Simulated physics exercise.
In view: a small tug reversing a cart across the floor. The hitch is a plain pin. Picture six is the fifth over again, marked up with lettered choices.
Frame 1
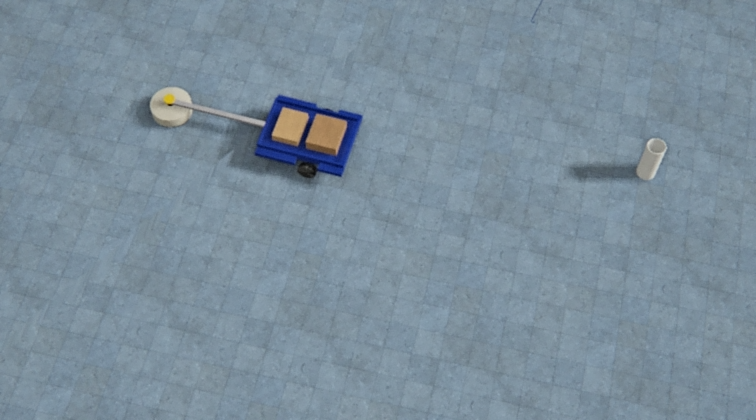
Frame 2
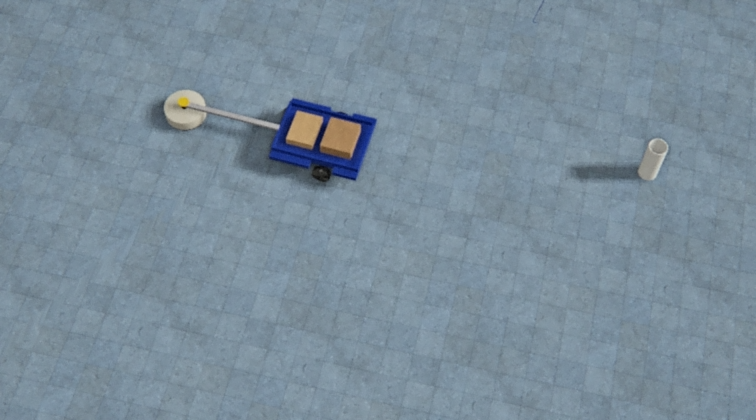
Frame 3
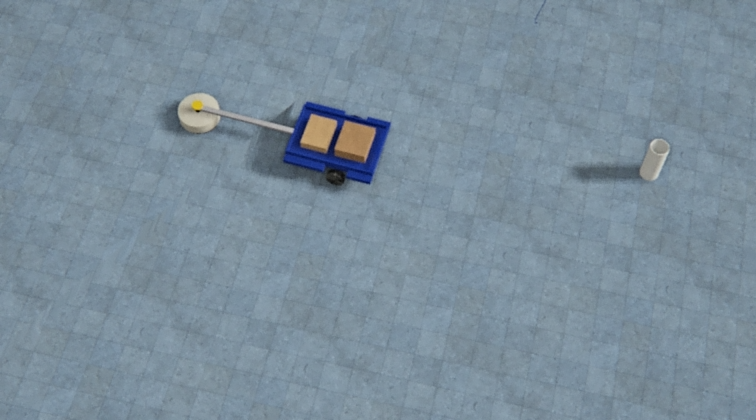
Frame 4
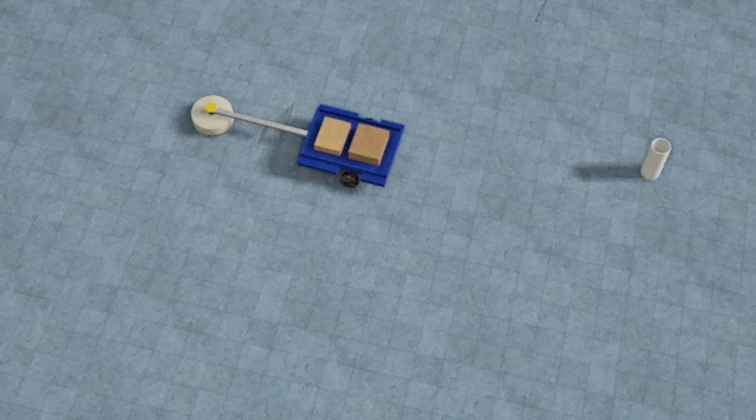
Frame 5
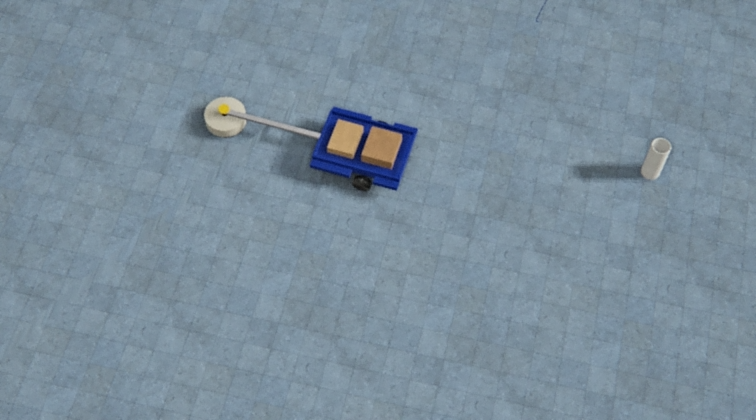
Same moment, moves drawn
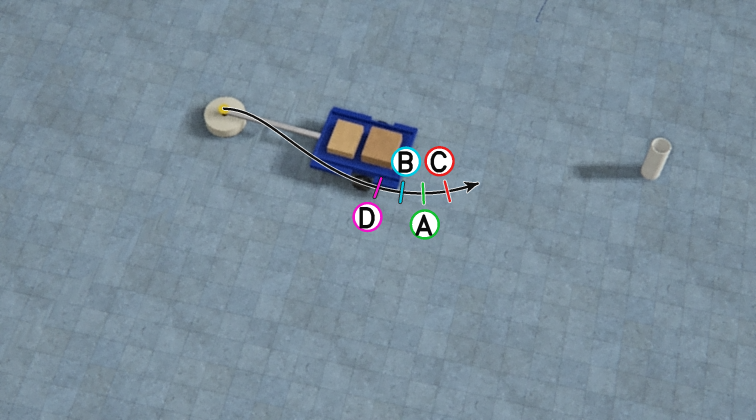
A small round white robot with a yellow dot pushes a blue cart carrying two wooden blocks slowly to the right across a tiled blue-grey floor, joined to it by a thin rod. The pair edges rightward and slightly downward, narrowing the gap to a white post that stays still.
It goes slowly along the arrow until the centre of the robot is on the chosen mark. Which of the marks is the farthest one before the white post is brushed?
No farther than C.
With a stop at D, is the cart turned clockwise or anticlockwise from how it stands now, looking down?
For that mark, anticlockwise.
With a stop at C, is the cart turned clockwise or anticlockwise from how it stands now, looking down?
For that mark, anticlockwise.
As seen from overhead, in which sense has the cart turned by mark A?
For that mark, anticlockwise.
On the marked copy, A at (423, 193); B at (402, 192); C at (447, 191); D at (378, 188); the route from (224, 109) via (339, 172) to (478, 184).
Following C. Soon after the start, robot (297, 152), cart (446, 167).
Later, robot (370, 192), cart (521, 170).
In the end, robot (447, 197), cart (591, 158); nothing has been touched.
As for the rest, A is safe but short; B is safe but short; D is safe but short.
